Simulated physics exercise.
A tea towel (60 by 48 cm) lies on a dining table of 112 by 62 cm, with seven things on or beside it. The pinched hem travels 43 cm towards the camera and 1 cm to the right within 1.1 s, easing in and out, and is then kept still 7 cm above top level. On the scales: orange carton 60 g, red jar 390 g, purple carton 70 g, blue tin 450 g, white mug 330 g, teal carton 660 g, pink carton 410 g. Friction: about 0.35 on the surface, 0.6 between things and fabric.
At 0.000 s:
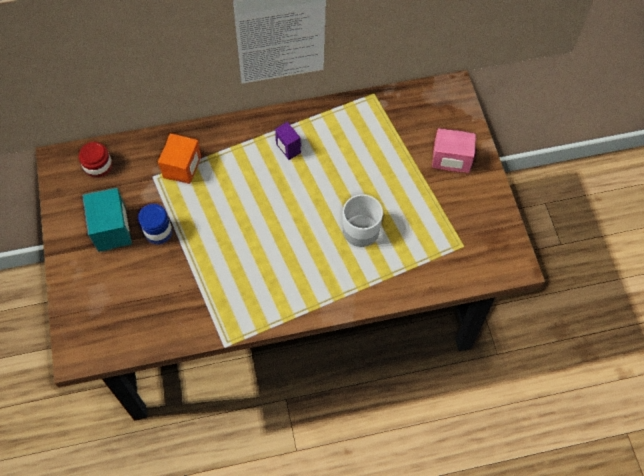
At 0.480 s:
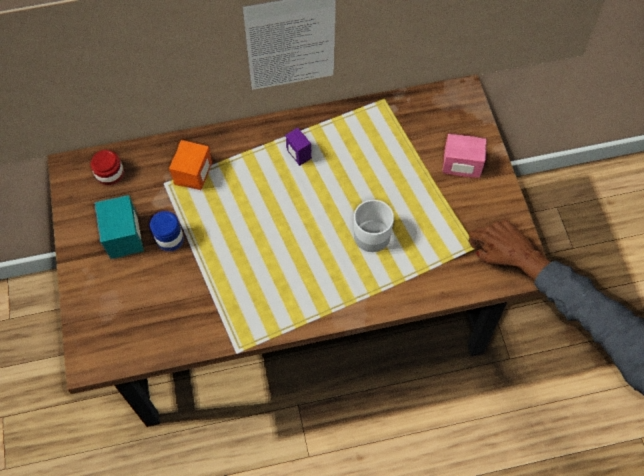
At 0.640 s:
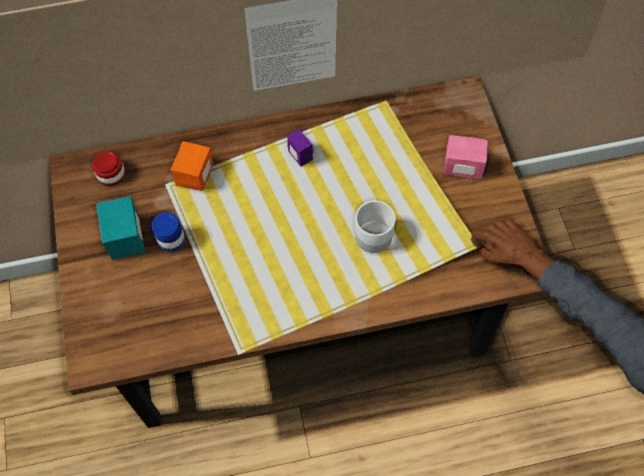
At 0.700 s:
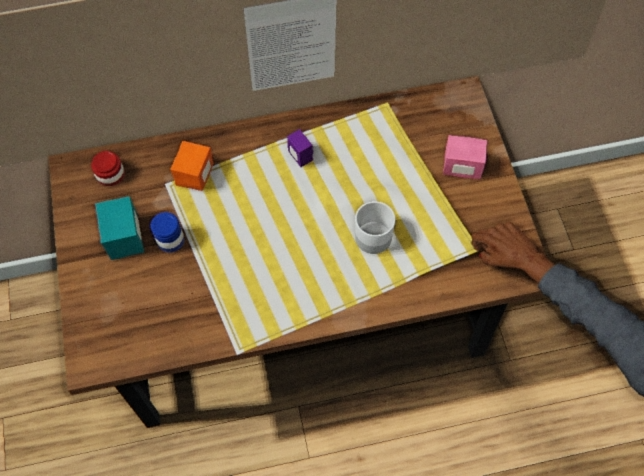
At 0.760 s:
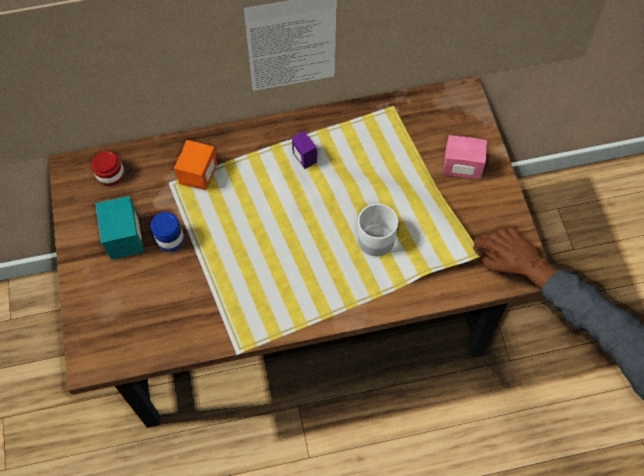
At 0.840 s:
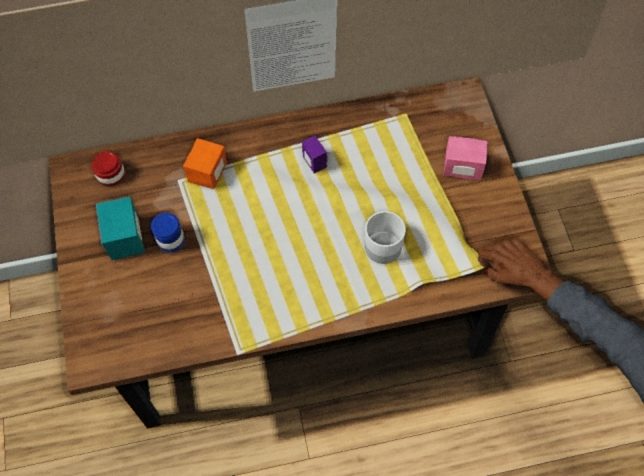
In this clip, a hand reaches in from the right, pinches a striped towel on a wooden table and draws it slightly rightward and nearer, shifting the white mug and the purple and orange cartons while the other items stay put.
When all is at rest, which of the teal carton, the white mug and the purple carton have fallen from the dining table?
Result: Teal carton remains up there, white mug drops off, purple carton goes over the edge.
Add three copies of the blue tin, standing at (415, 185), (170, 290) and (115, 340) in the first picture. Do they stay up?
In turn: Goes over, stays on, stays up.
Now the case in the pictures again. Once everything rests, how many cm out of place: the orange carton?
Orange carton 35 cm.
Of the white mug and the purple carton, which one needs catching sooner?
The white one.
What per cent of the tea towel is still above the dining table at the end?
Some 0 per cent of it.
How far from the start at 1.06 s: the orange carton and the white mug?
About: Orange carton 15 cm, white mug 10 cm.
By 1.1 s, 95 % of the tea towel is still over the top; purple carton 14 cm off its start, white mug 12 cm off its start, orange carton 13 cm off its start.
By 1.3 s, 75 % of the tea towel is still over the top; purple carton 28 cm off its start, white mug 24 cm off its start, orange carton 24 cm off its start.
By 1.5 s, 45 % of the tea towel is still over the top; purple carton 45 cm off its start at (458, 238), white mug over the edge, orange carton 35 cm off its start at (332, 185).
By 1.7 s, 5 % of the tea towel is still over the top; purple carton 65 cm off its start, white mug over the edge, orange carton 37 cm off its start.
By 3.3 s, 0 % of the tea towel is still over the top; purple carton over the edge, white mug over the edge, teal carton 0 cm off its start at (116, 219), orange carton 37 cm off its start at (339, 191).
